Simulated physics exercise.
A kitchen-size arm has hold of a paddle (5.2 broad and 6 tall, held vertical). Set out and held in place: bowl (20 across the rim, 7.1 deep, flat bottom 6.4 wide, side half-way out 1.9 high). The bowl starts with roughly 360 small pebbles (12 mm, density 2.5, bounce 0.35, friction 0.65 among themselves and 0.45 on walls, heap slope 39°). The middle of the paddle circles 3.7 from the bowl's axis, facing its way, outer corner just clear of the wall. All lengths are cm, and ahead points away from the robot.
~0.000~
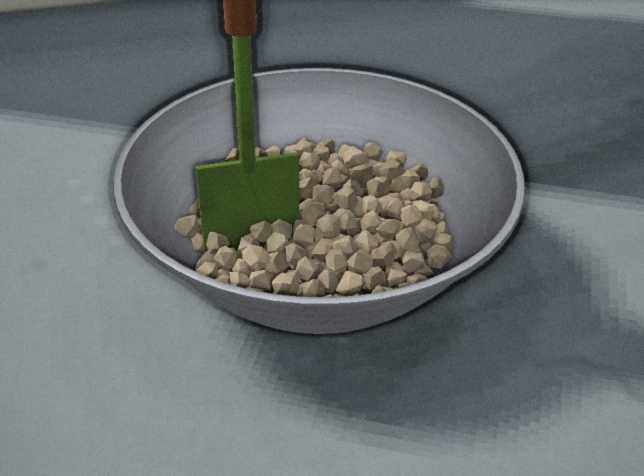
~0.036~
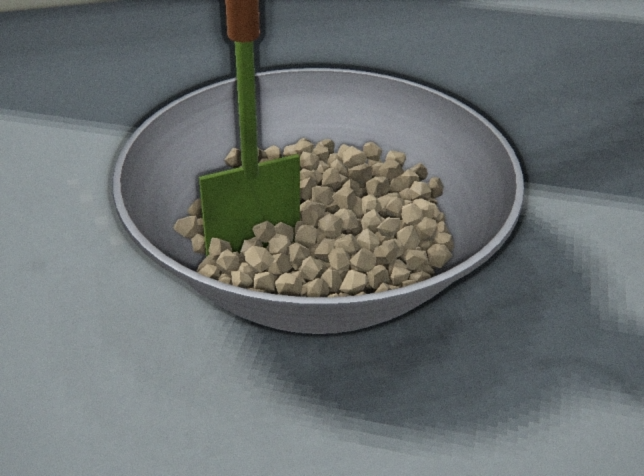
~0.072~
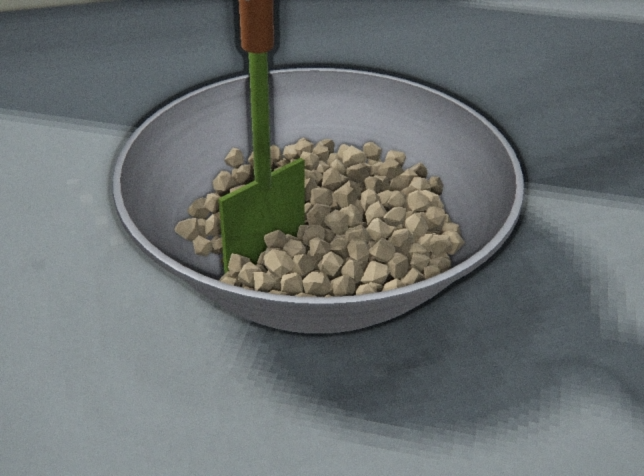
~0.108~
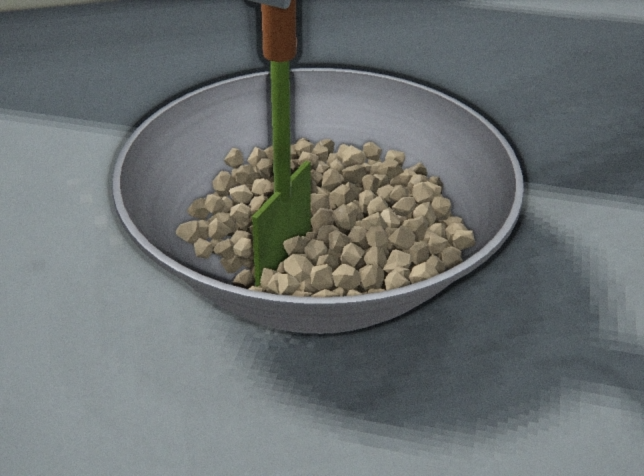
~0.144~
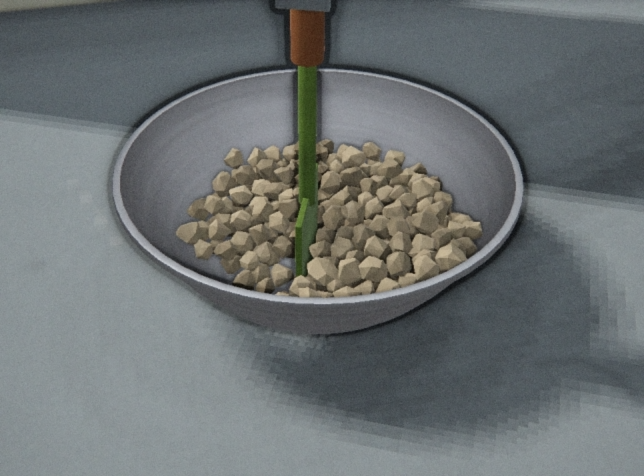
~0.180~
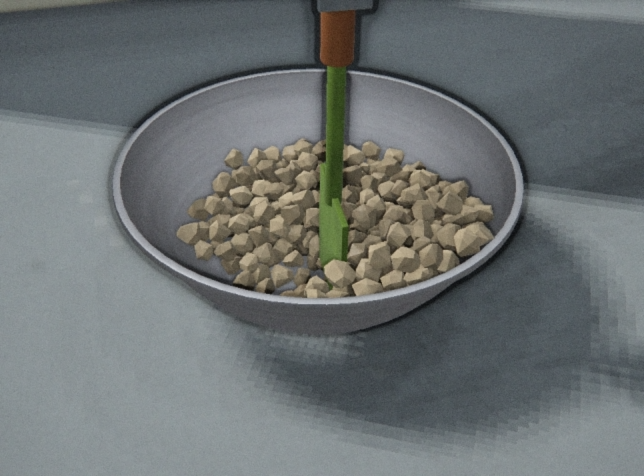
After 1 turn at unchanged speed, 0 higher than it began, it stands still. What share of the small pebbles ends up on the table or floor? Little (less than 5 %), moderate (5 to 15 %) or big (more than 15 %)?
A moderate share, 5 to 15 %, ends on the table or floor.
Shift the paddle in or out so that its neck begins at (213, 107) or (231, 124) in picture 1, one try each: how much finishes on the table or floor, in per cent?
About 10 and 15 per cent.
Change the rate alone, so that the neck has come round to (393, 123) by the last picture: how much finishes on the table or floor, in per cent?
Some 35 per cent.
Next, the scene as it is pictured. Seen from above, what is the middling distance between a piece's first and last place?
About 8 cm.
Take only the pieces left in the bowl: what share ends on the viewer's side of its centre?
Roughly 65 per cent.
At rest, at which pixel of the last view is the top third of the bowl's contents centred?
Around (258, 259).
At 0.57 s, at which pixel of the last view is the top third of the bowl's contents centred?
At about (210, 155).
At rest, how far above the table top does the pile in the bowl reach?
Some 8.0 cm.
After 0.37 s, 192° round, highest piece 9 above the table; 346 in the bowl, 6 on the table or floor, 8 in flight or on the tool.
After 0.57 s, 297° round, highest piece 9 above the table; 339 in the bowl, 16 on the table or floor, 5 in flight or on the tool.
After 0.87 s, 0° round, highest piece 8 above the table; 330 in the bowl, 27 on the table or floor, 3 in flight or on the tool.
After 1.57 s, 0° round, highest piece 8 above the table; 330 in the bowl, 30 on the table or floor.
At rest, 330 in the bowl, 30 on the table or floor. That is 8 % on the table or floor.
